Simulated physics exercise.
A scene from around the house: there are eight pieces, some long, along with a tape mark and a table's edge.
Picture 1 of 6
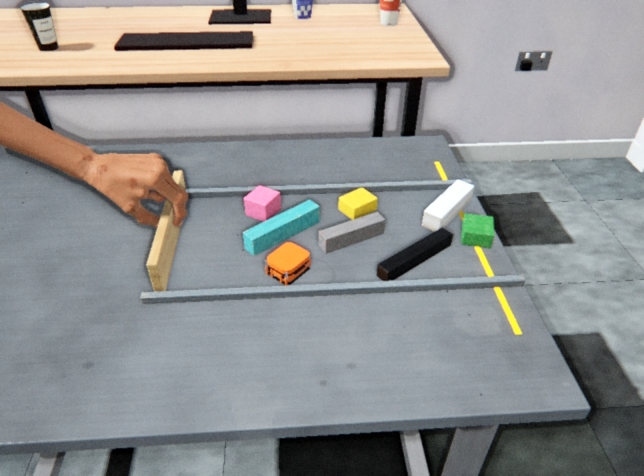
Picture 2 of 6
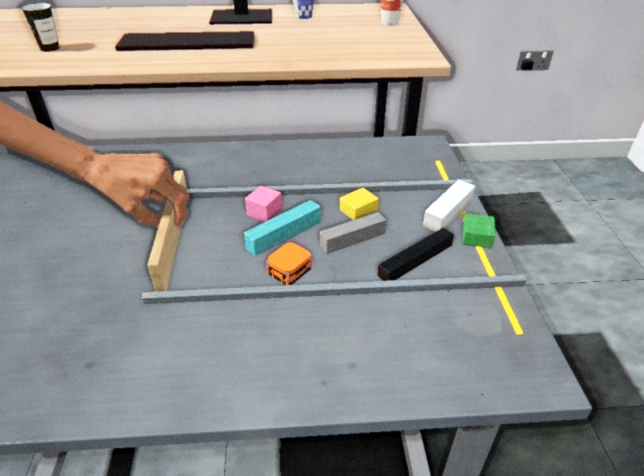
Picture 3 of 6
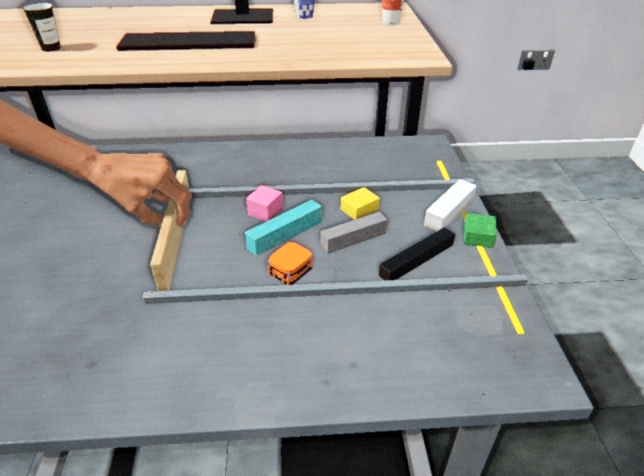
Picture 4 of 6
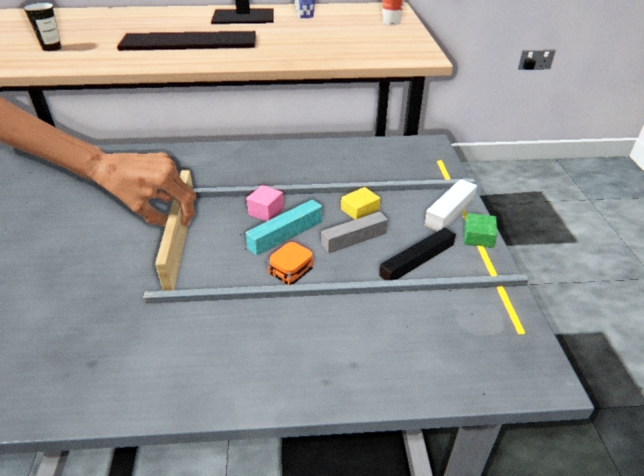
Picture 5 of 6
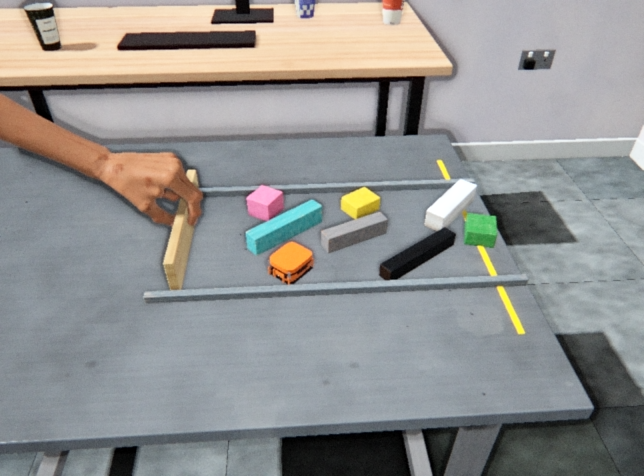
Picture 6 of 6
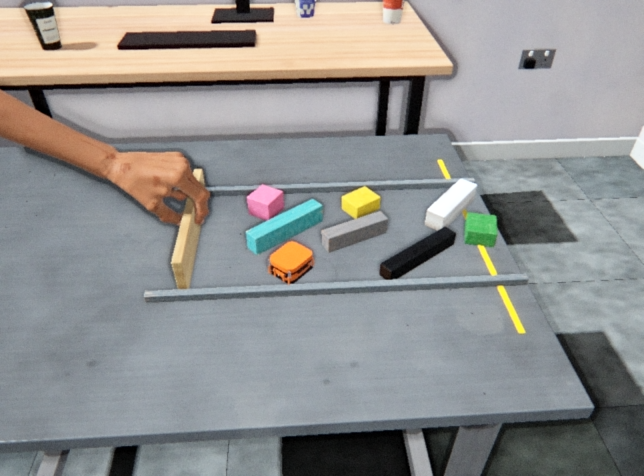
A hand reaching in from the left slides an upright wooden board slowly a short way right between two grey rails on a grey table, seen from above at an angle. Beyond the board lie pink, turquoise, orange, yellow, grey, black and white pieces, with a green block by the yellow tape at right. The pieces stay put, and the camera barely shifts.
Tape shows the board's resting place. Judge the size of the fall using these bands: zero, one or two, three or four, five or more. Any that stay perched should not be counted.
Five or more come down.
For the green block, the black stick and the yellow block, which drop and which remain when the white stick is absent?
Note: Green block is off by the end; black stick is off by the end; yellow block is off by the end.
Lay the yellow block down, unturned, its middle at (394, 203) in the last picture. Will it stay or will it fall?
In the end it falls away.
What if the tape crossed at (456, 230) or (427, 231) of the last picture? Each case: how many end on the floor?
You'd get 4 the first time and 1 the second.
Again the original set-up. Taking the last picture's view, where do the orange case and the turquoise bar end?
They come to rest around (513, 258) and (494, 218).
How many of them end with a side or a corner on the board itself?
Well, it touches 3.
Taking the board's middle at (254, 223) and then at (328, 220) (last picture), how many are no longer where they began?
Counting first: 2, next 5.
A little later, none off yet; green block at rest near (481, 230); white stick at rest near (452, 204); black stick at rest near (419, 254).
Next, none off yet; green block at rest near (481, 230); white stick at rest near (452, 204); black stick shifted a little near (433, 252).
Later still, one off so far; green block dropping near (514, 300); white stick shifted a little near (489, 205); black stick shifted about its own width near (499, 245).
When it is over, the number that fall off is five or more; down, grey bar, yellow block, black stick, white stick and green block.
